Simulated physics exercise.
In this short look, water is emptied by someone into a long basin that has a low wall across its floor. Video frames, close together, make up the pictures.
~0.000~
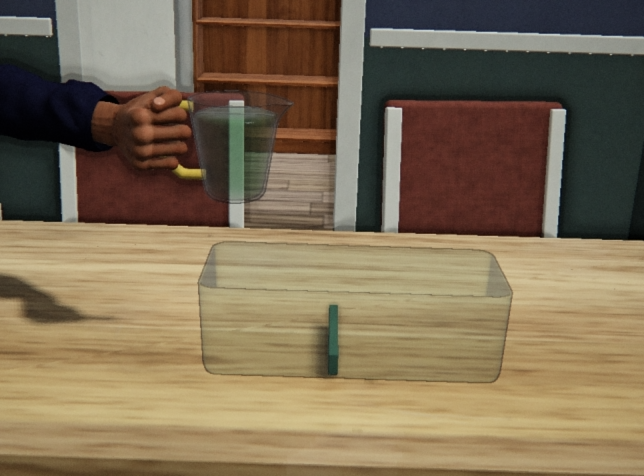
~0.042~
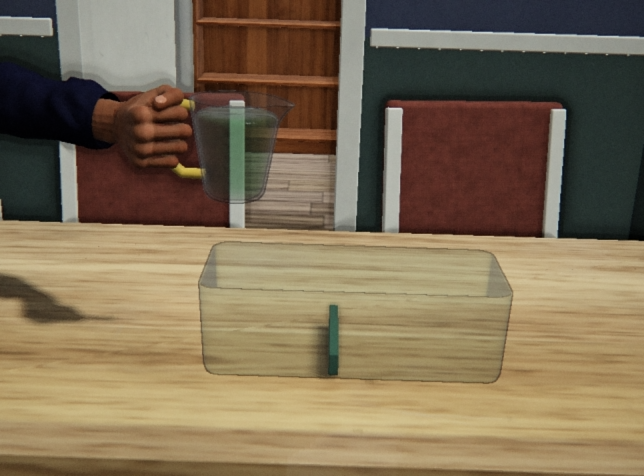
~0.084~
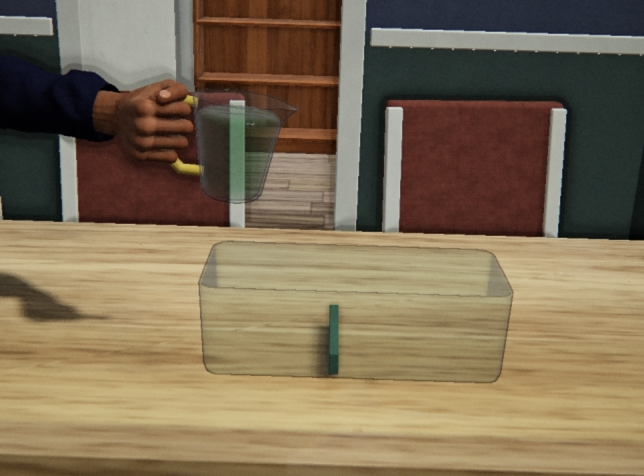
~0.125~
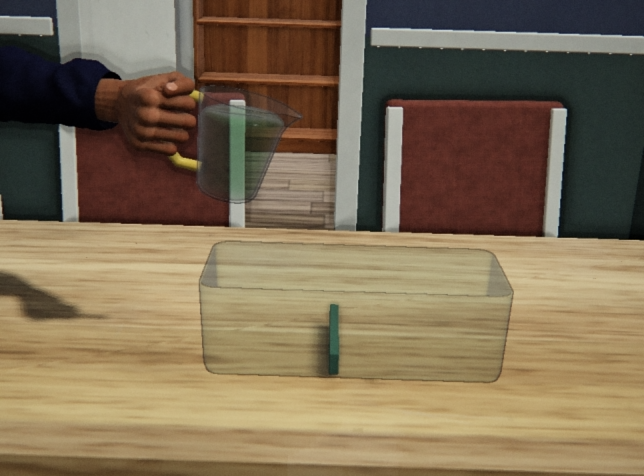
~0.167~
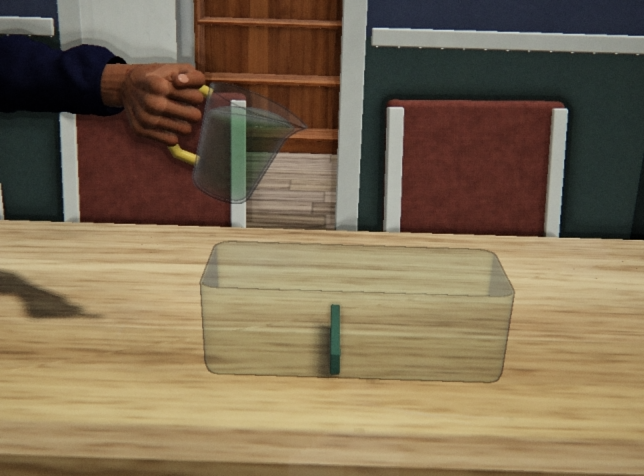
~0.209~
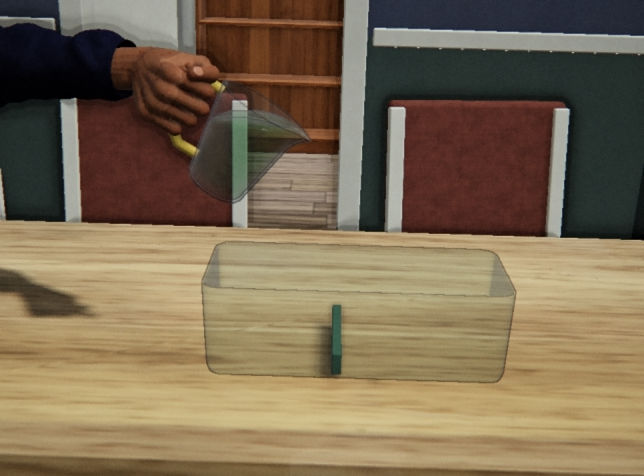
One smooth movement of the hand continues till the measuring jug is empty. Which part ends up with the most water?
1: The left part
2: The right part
(2) The right part.
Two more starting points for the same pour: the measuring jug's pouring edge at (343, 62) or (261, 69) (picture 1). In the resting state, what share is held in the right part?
First some 85, then 35 per cent.
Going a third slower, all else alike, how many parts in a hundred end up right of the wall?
Roughly 85 in a hundred.
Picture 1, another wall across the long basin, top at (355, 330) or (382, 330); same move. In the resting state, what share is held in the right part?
40 % then 10 %.
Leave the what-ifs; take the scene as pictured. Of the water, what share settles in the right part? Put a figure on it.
About 85 per cent.
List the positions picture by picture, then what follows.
It leans 0°; its right rim is at (294, 103); the water meets the walls at (195, 112) and (278, 115); the long basin's rim runs from (206, 264) to (502, 274); the wall's top is at (333, 329), in the first frame.
It leans 1°; its right rim is at (295, 104); the water meets the walls at (196, 111) and (279, 115), in the second frame.
It leans 6°; its right rim is at (298, 108); the water meets the walls at (198, 109) and (281, 117), in the third frame.
It leans 12°; its right rim is at (303, 116); the water meets the walls at (204, 108) and (286, 120), in the fourth frame.
It leans 21°; its right rim is at (308, 127); the water meets the walls at (208, 111) and (292, 122), in the fifth frame.
It leans 31°; its right rim is at (312, 140); the water meets the walls at (209, 125) and (307, 130), in the sixth frame.
After 0.46 s the tilt is 88° and 55 per cent is still to pour, 0 is left of the wall and 15 right of it.
After 0.64 s the tilt is 93° and 18 per cent is still to pour, 6 is left of the wall and 57 right of it.
After 0.82 s the tilt is 93° and 4 per cent is still to pour, 7 is left of the wall and 82 right of it.
After 1.03 s the tilt is 93° and 1 per cent is still to pour, 10 is left of the wall and 88 right of it.
In the end 12 per cent lies left of the wall, 86 right of it and 1 outside.
